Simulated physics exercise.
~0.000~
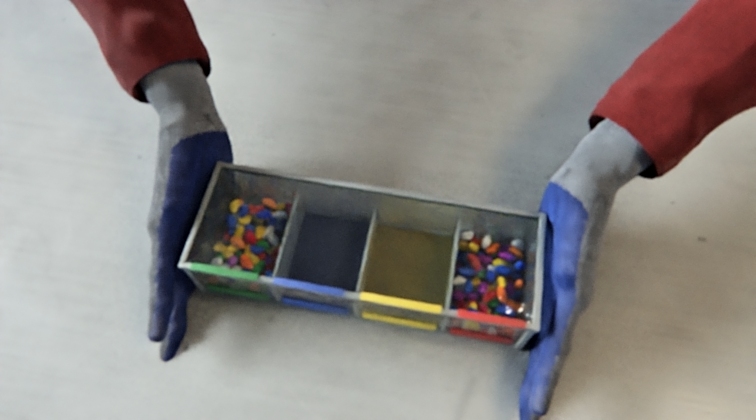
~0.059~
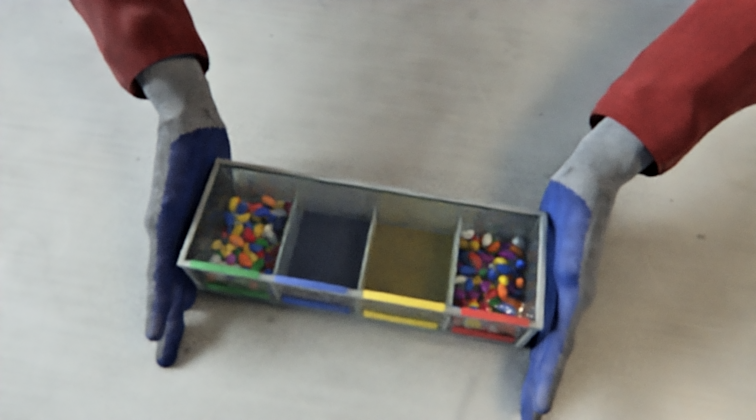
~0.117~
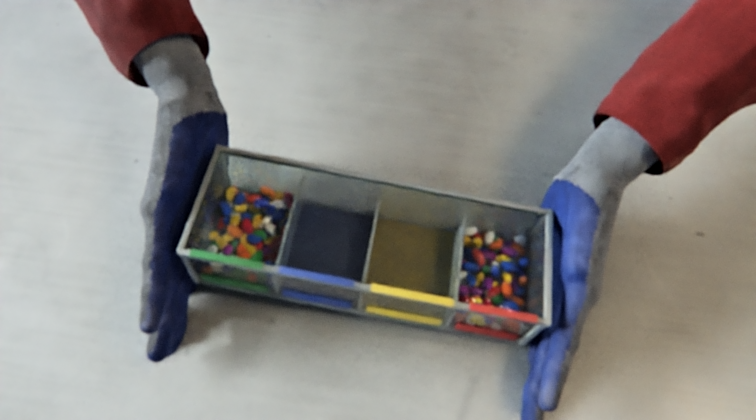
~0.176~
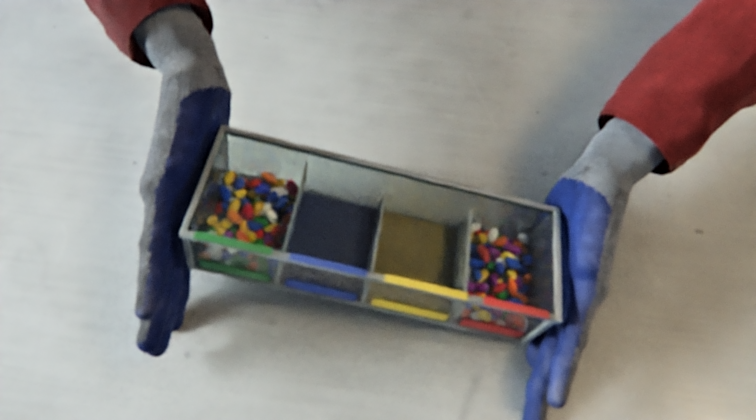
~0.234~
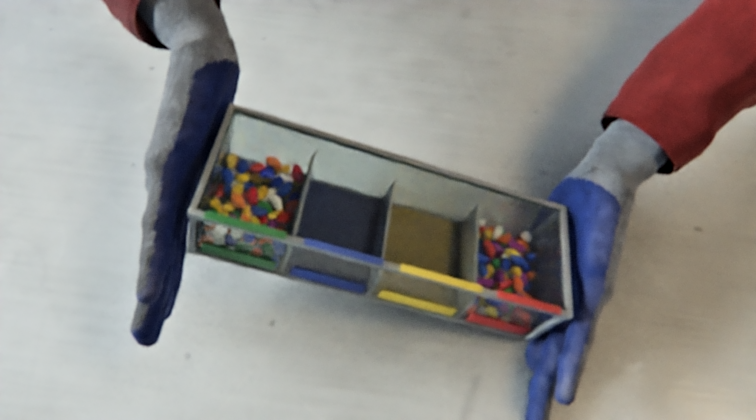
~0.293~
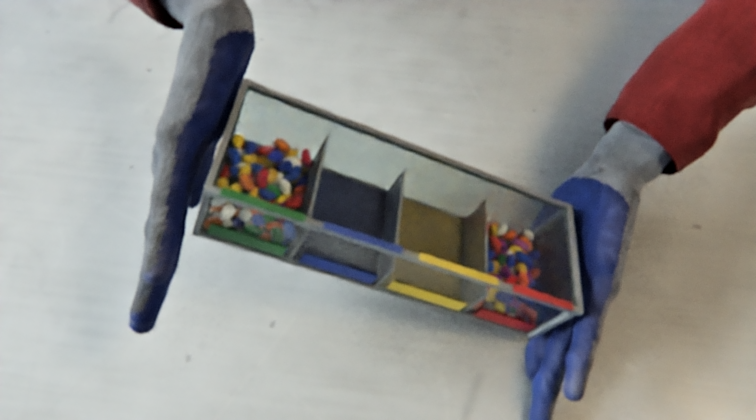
Two blue-gloved hands held a clear divided box with colorful beans in its two end compartments, then tilted it steadily, raising the left end higher while the beans stayed in their sections.
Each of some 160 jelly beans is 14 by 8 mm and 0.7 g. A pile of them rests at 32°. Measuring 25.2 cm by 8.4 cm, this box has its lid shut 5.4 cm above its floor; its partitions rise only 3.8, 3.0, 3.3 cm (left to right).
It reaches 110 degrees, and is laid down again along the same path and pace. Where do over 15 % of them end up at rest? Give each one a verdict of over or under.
Red: It'll probably finish past fifteen percent of the pieces, blue: It'll probably finish at or short of fifteen percent of the pieces, green: It'll probably finish past fifteen percent of the pieces, yellow: It'll probably finish at or short of fifteen percent of the pieces.
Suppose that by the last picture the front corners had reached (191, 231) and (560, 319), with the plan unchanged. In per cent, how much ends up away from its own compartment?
Some 25 %.
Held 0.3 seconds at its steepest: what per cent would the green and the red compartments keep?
You'd end up with green at 25 per cent and red at 70 per cent.
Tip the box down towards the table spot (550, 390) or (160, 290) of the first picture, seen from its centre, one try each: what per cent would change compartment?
That would be close to 15 per cent, then close to 45 per cent.
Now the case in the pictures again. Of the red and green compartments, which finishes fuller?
Go with red, that one ends with more.
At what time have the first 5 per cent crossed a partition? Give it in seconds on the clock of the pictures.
Somewhere near 1.00 s.
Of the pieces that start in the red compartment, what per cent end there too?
It works out to near 100 percent.
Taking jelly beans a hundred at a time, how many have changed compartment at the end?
It works out to about 25 per cent.
Then, at 1.23 s, tilt 109 degrees; red 60 %, blue 5 %, green 30 %, yellow 5 %.
After 1.86 s, tilt 47 degrees; red 70 %, blue 5 %, green 25 %.
After 2.53 s, tilt 0 degrees; red 70 %, blue 5 %, green 25 %.
By 2.9 s all is still; red 70 %, blue 5 %, green 25 %, yellow 0 %.
